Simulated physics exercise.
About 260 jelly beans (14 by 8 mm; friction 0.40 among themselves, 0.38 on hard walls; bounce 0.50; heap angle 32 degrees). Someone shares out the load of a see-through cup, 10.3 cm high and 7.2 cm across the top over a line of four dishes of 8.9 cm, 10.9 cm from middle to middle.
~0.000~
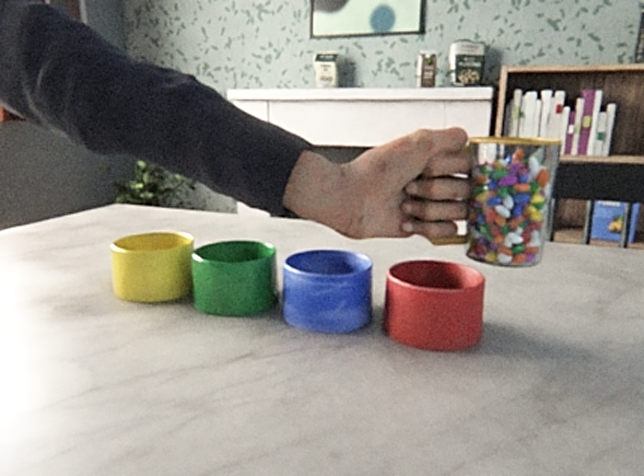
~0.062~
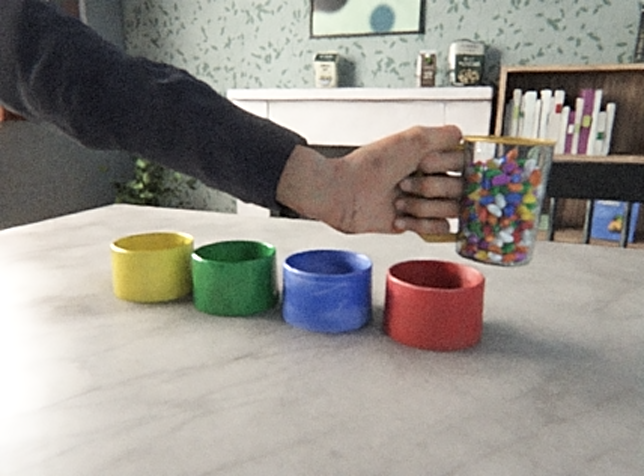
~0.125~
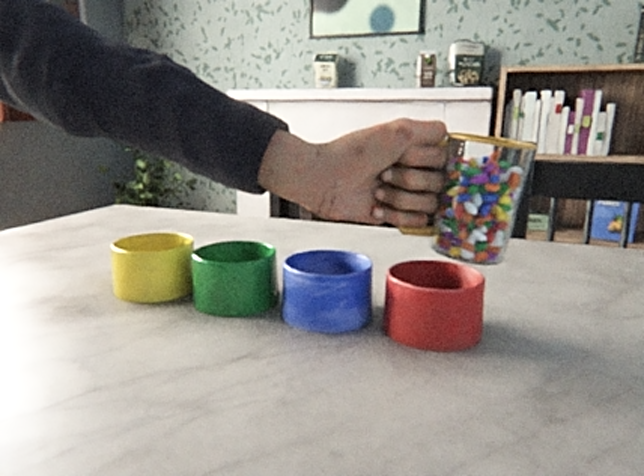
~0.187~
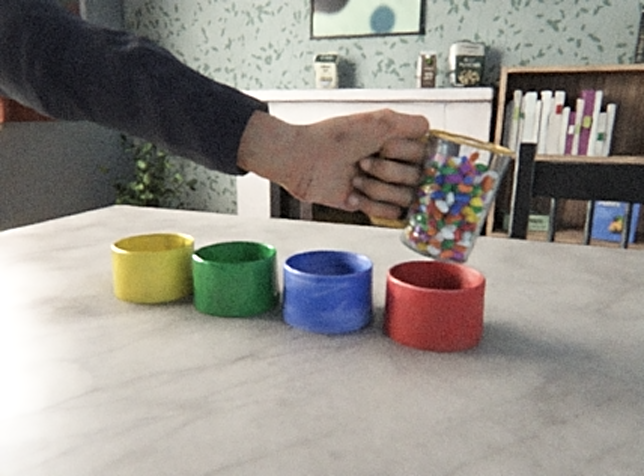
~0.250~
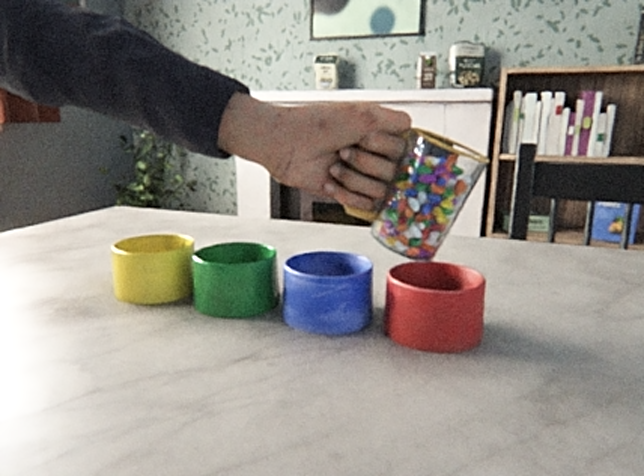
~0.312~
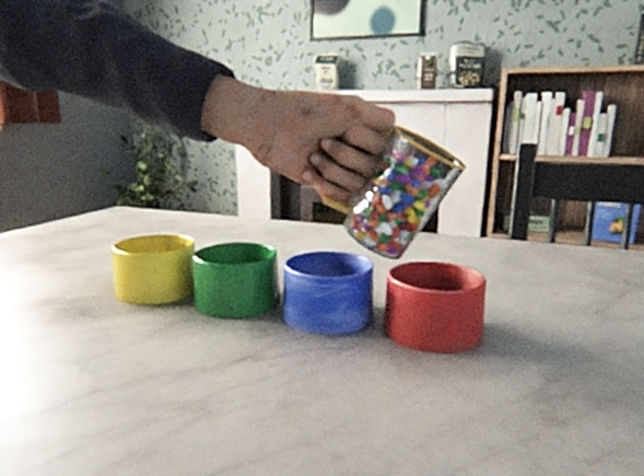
The video shows a hand holding a clear cup of multicoloured jelly beans above a table with yellow, green, blue and red dishes in a row, moving the cup leftward while tilting it increasingly to the right.
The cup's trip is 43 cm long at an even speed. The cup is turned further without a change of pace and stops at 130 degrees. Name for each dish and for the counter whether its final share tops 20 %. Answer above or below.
Red dish: Below; blue dish: Below; green dish: Below; yellow dish: Above; on the counter: Below.
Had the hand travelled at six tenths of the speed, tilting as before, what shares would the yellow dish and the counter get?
Yellow 0; counter 30.
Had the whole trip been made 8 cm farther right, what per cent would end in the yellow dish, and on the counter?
Then: Yellow 0, counter 20.
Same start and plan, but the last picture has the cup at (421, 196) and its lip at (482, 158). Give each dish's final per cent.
Red 0; blue 0; green 0; yellow 100.
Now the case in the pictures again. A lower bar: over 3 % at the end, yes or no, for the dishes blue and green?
Blue no, green yes.
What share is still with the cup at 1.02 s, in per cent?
Some 90 per cent of the load.
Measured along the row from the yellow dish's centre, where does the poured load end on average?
Some 2 cm to the right.
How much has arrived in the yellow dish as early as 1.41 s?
About 70 per cent by then.
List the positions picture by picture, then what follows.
Cup at (508, 200), tilt 0 degrees, lip at (561, 142), moved 0.0 cm; middle of the pieces at (505, 213); red dish at (435, 274); blue dish at (328, 262); green dish at (235, 251); yellow dish at (154, 242), in the first picture.
Cup at (500, 199), tilt 2 degrees, lip at (554, 143), moved 0.6 cm; middle of the pieces at (497, 212), in the second picture.
Cup at (478, 198), tilt 7 degrees, lip at (536, 147), moved 2.5 cm; middle of the pieces at (474, 210), in the third picture.
Cup at (452, 197), tilt 14 degrees, lip at (512, 154), moved 4.9 cm; middle of the pieces at (446, 208), in the fourth picture.
Cup at (425, 196), tilt 22 degrees, lip at (488, 161), moved 7.3 cm; middle of the pieces at (419, 207), in the fifth picture.
Cup at (400, 195), tilt 29 degrees, lip at (464, 168), moved 9.6 cm; middle of the pieces at (393, 204); red dish at (436, 276); blue dish at (329, 264); green dish at (236, 253); yellow dish at (154, 244). The cup turns about 115 degrees a second and travels 38 cm a second, in the sixth picture.
Then, at 0.74 s, tilt 77 degrees; cup holds 100 %.
After 1.02 s, tilt 109 degrees; cup holds 90 %, green 10 %.
Then, at 1.41 s, tilt 130 degrees; cup holds 10 %, green 10 %, yellow 70 %.
In the end, at 2.1 s, red 0 %, blue 0 %, green 10 %, yellow 80 %, counter 10 %.
